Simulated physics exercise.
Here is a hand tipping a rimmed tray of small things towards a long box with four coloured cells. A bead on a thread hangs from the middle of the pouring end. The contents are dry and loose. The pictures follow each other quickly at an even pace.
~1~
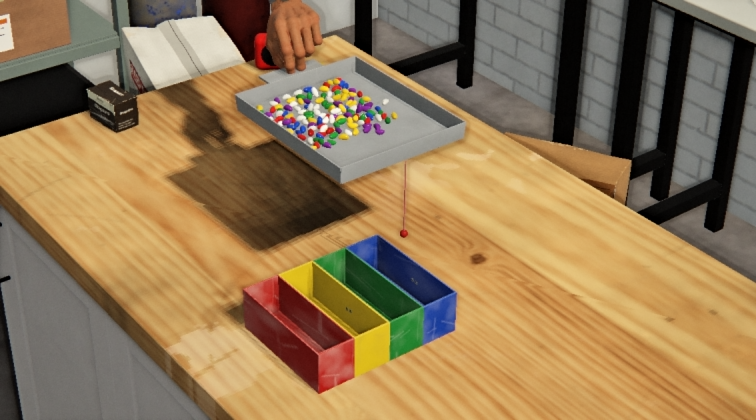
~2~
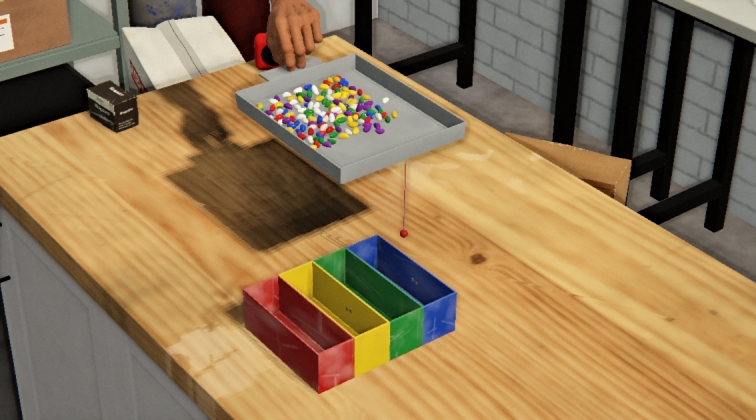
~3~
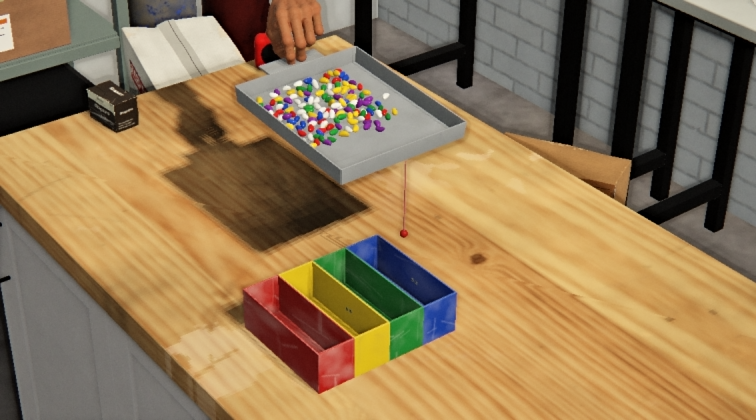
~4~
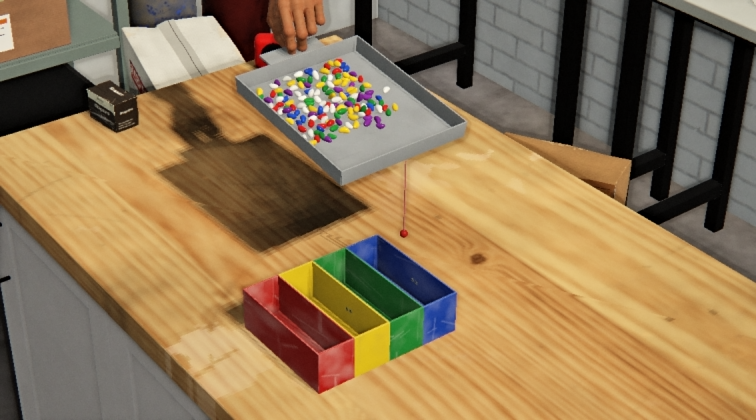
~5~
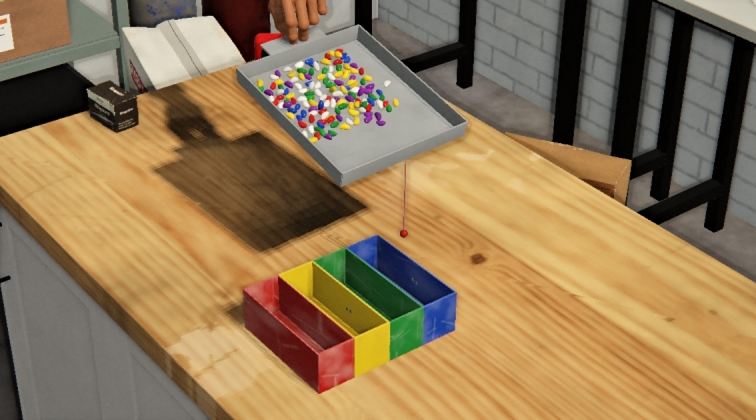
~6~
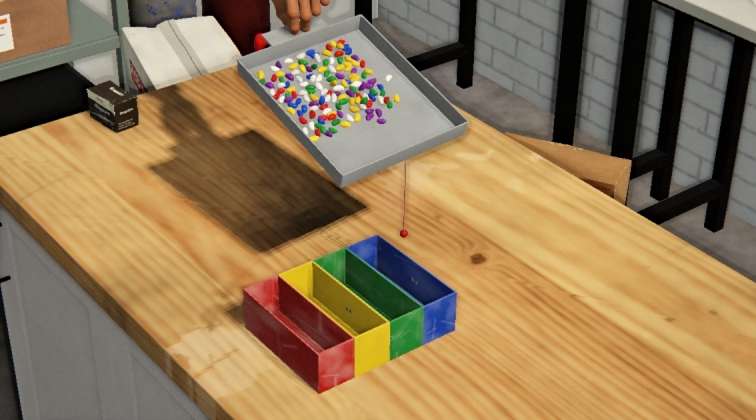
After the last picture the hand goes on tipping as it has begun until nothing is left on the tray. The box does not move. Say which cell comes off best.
The green cell gets the most.
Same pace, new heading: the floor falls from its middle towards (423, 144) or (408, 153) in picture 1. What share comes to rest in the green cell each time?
About 0 and 10 per cent.
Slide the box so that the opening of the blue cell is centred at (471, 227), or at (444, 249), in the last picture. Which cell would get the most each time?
First the red cell, then the cell in yellow.
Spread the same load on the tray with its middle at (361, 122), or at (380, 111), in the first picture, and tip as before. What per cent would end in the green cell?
Roughly 30 per cent, and 30 per cent.
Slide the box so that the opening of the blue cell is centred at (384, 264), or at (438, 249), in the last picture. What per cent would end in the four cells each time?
Near 70 % and 100 %.
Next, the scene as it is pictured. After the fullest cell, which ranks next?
The runner-up: The blue one.
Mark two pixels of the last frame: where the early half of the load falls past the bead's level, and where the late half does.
The first part at (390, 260); the rest at (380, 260).
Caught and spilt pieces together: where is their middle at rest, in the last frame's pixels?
At about (399, 313).
Just after the last frame, tray tipped steeply; almost all on the tray; just a few falling or outside the box.
A moment on, tray tipped right over; the larger part on the tray; about a tenth in the green cell; about a tenth in the blue cell; just a few in the yellow cell; about a tenth falling or outside the box.
Further on, tray tipped past a quarter turn; roughly half in the green cell; roughly a third in the blue cell; just a few in the yellow cell; roughly a quarter falling or outside the box.
When it is over, tray tipped past a quarter turn; roughly half in the green cell; roughly a third in the blue cell; just a few in the yellow cell; not one in the red cell; roughly a quarter outside the box.
